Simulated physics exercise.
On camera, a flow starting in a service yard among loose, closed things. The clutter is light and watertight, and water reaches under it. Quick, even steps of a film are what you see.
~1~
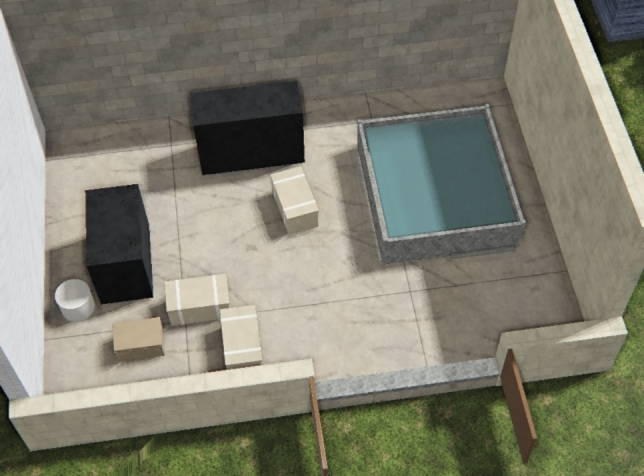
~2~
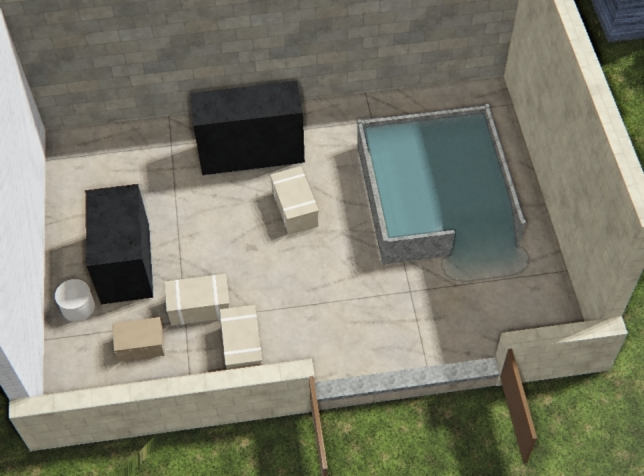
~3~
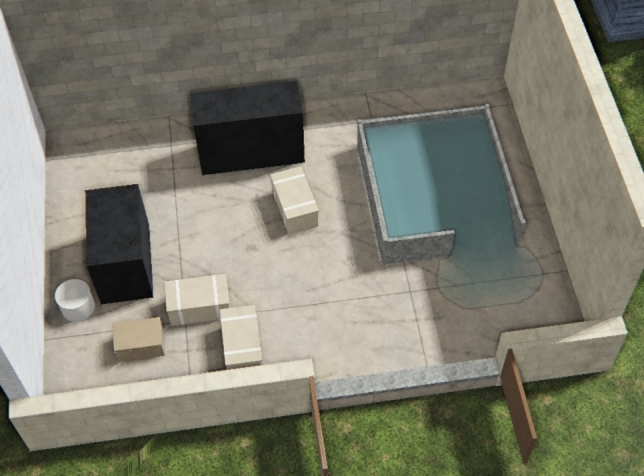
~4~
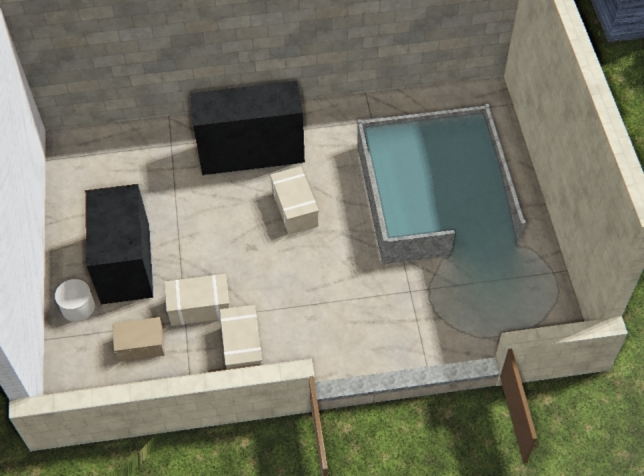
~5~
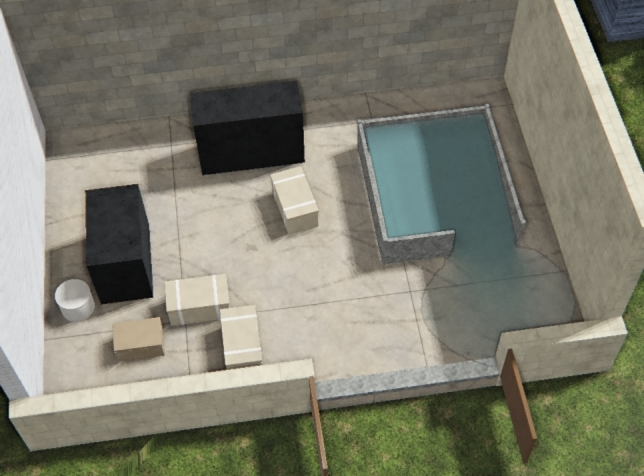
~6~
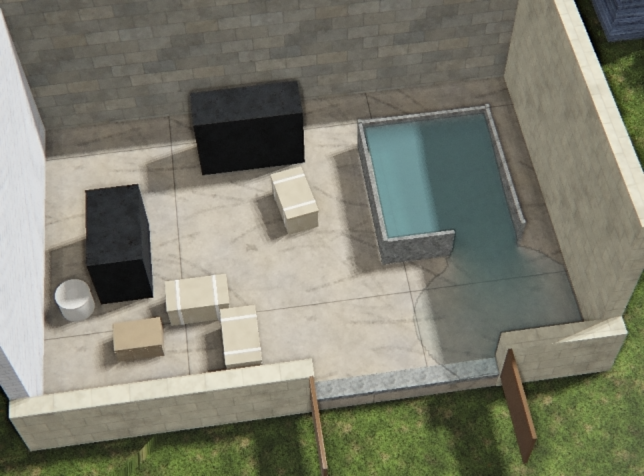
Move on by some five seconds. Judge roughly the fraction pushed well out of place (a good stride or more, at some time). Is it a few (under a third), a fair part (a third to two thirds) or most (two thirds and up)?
A few.
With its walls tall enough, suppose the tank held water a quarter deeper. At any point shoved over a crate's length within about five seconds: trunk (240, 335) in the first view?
The full distance.
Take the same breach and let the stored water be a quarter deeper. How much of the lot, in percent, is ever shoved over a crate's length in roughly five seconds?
20 in a hundred, or close to it.
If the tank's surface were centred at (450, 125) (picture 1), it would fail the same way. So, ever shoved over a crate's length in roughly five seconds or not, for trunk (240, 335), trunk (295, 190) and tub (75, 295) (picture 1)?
Results in order: Made it that far / never that far / never that far.
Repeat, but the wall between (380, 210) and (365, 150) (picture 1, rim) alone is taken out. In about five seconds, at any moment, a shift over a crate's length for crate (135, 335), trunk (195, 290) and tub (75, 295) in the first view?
First covers that distance, second covers that distance, third stays short of it.
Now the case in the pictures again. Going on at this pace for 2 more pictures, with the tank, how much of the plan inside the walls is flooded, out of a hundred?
Roughly 20 per cent.
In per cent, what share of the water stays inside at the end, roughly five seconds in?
My figure is 74 per cent.
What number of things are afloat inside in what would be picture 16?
My tally gives 0.
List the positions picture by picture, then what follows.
A tub at (73, 294), on the bottom; a trunk at (294, 192), on the bottom; 0 of 5 have shifted, in the first picture.
A tub at (73, 294) rests on the ground; a trunk at (294, 192), on the bottom; 0 of 5 have shifted, in the second picture.
A tub at (73, 294) rests on the ground; a trunk at (294, 192), on the bottom; 0 of 5 have shifted, in the third picture.
A tub at (73, 294) rests on the ground; a trunk at (294, 192) rests on the ground; 0 of 5 have shifted, in the fourth picture.
A tub at (73, 294), on the bottom; a trunk at (294, 192), on the bottom; 0 of 5 have shifted, in the fifth picture.
A tub at (73, 294) rests on the ground; a trunk at (294, 192), on the bottom; 0 of 5 have shifted, in the sixth picture.
A moment on, 0 of 5 are well off their spots; 0 afloat.
Next, 0 of 5 are well off their spots; 0 afloat.
Later, 0 of 5 are well off their spots; 0 afloat.
In the end, 1 of 5 are well off their spots, and 1 have been at some point; 1 afloat.
